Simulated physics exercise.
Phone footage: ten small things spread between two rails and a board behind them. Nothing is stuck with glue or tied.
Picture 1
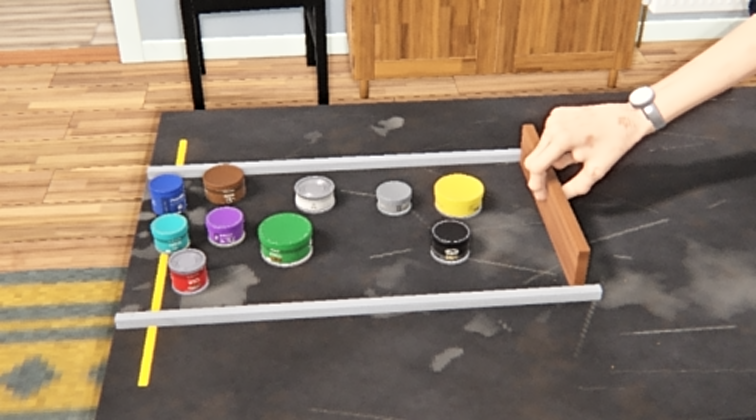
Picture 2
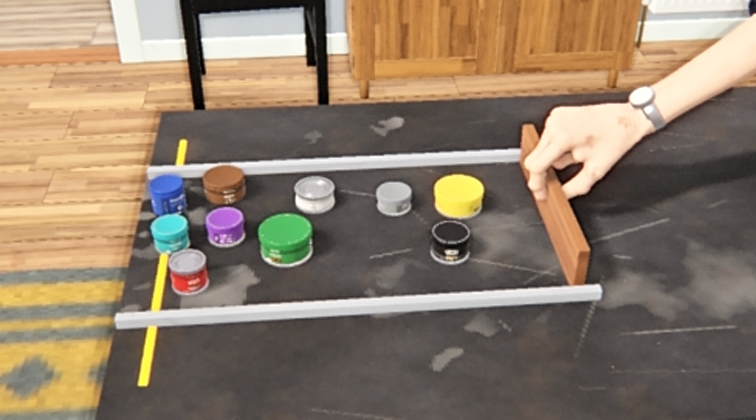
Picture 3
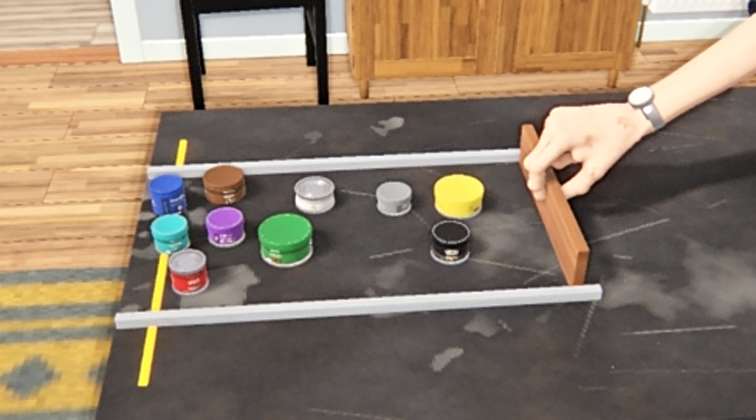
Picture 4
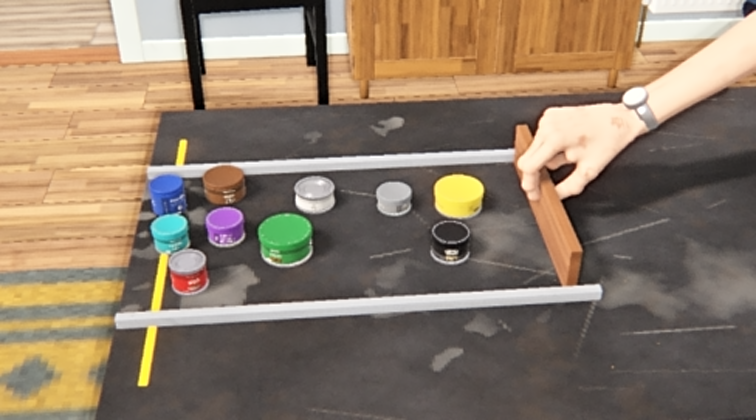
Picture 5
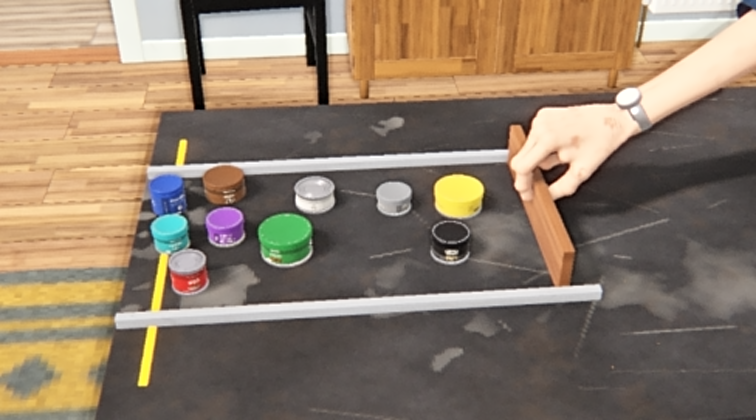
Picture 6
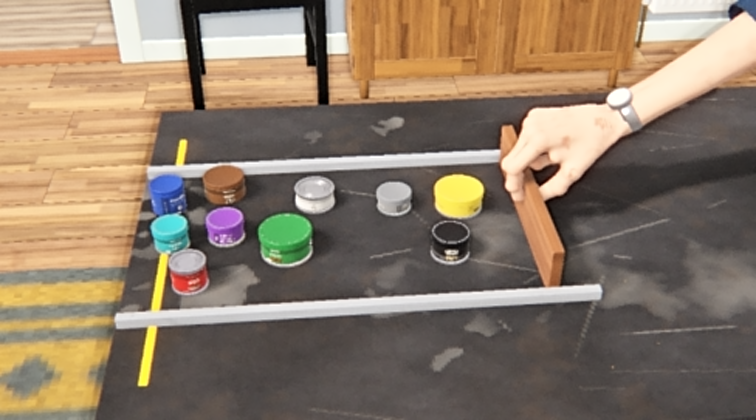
On a dark tabletop, ten small, variously coloured pots and tins sit spread between two pale rails, some near a yellow strip at the left. A hand wearing a watch holds a wooden board upright at the right, at first still, then slides it slightly left, while the containers stay in place.
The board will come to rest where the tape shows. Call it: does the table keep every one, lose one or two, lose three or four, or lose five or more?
It loses five or more.
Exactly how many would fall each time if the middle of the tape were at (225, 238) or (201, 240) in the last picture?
Ending up on the floor: First try 0, second try 2.
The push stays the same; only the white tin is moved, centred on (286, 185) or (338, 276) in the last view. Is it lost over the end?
In the two tries the white tin is not knocked off and is not knocked off, in that order.
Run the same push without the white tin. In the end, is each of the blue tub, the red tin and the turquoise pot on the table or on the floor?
So: The blue tub goes down, the red tin does not drop, the turquoise pot goes down.
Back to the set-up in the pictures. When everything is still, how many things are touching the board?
The count in contact is 4.
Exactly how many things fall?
6.
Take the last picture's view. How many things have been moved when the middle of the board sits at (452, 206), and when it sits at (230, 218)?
Well, it's 3 at the first one and 10 at the second.
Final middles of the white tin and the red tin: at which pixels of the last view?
Listed in order, first is (155, 187) and the other is (138, 286).
Early on, none off yet; blue tub at rest near (168, 196); turquoise pot at rest near (171, 235); red tin at rest near (189, 273).
Finally, the number that fall off is five or more; lost, grey pot, green tin, purple tin, brown tub, turquoise pot and blue tub.
